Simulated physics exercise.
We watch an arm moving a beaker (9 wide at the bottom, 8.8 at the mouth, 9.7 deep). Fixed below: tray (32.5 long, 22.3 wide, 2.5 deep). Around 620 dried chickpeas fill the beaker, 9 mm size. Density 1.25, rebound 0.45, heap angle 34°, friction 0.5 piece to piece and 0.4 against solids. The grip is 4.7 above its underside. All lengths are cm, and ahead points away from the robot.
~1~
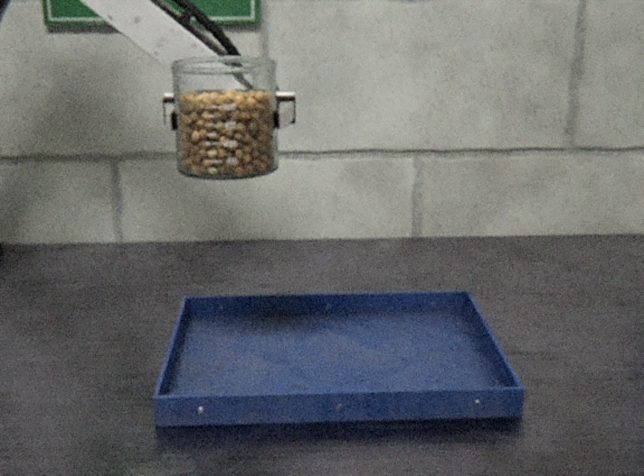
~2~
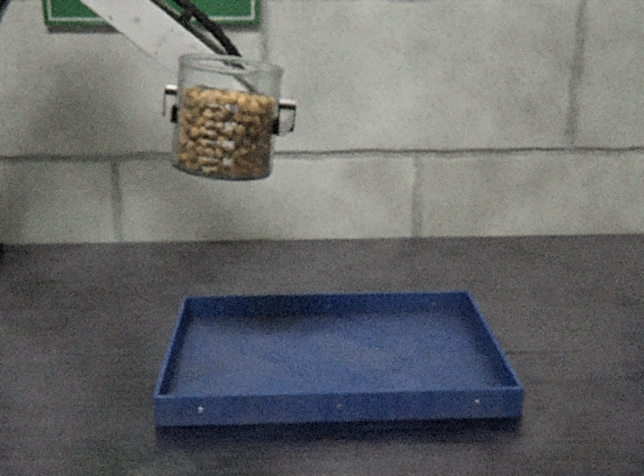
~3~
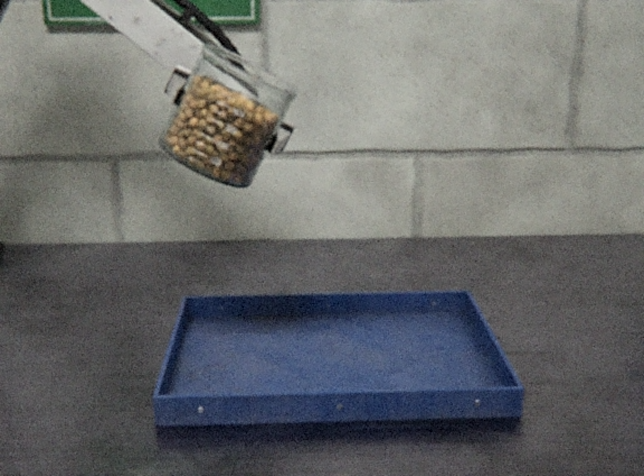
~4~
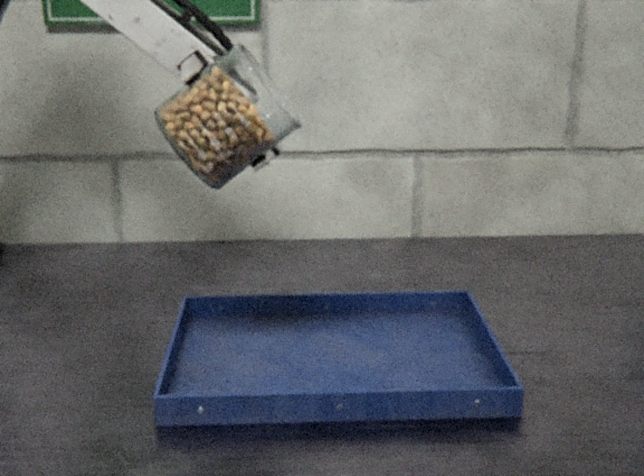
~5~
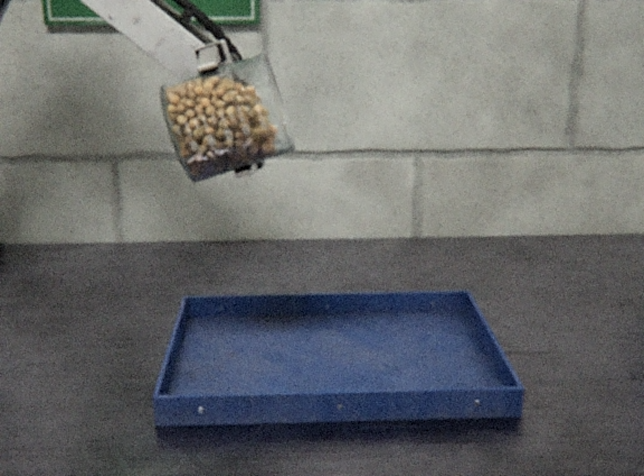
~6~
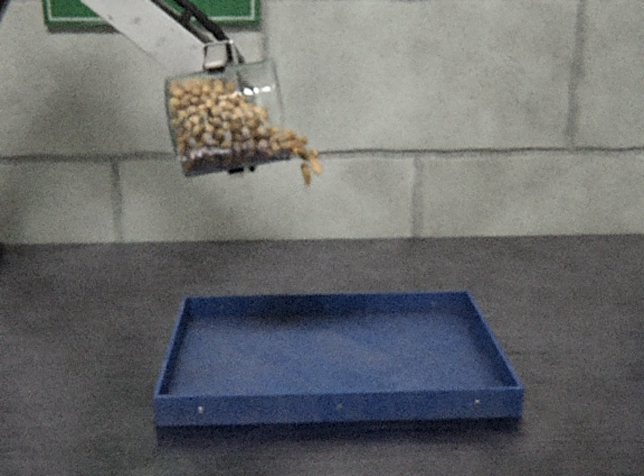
A clear beaker of dried chickpeas, held by a robot arm above an empty blue tray, tilted steadily to the right until it lay nearly sideways and a few chickpeas spilled over its rim.
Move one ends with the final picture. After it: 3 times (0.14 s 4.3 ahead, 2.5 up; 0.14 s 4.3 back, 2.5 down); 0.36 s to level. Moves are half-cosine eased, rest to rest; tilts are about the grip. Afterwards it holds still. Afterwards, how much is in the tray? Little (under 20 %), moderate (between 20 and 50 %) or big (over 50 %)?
In the tray the share is big, over 50 %.
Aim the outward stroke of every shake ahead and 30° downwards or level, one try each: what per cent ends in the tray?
Some 55 and 75 per cent.
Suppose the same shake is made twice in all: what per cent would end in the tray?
Then about 75 per cent.
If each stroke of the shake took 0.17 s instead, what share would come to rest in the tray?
In that case some 70 per cent.
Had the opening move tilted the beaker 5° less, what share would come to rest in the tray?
It would be near 75 per cent.
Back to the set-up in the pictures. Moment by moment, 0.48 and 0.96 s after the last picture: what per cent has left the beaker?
In turn: 55, 85.
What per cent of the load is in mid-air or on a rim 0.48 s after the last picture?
Some 2 per cent.
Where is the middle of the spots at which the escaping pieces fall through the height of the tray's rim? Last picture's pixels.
Near (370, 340).
Then, 0.48 s on, tilted 81° forward, highest piece 27 above the table; 321 in the tray, 286 in the beaker, 12 in flight or on a rim.
Then, 0.96 s on, tilted 61° forward, highest piece 25 above the table; 518 in the tray, 91 in the beaker, 3 on the table or floor, 7 in flight or on a rim.
Then, 1.40 s on, level, highest piece 24 above the table; 526 in the tray, 90 in the beaker, 3 on the table or floor.
Then, 2.45 s on, level, highest piece 24 above the table; 526 in the tray, 90 in the beaker, 3 on the table or floor.
In the end, 526 in the tray, 90 in the beaker, 3 on the table or floor. That is 85 % in the tray.
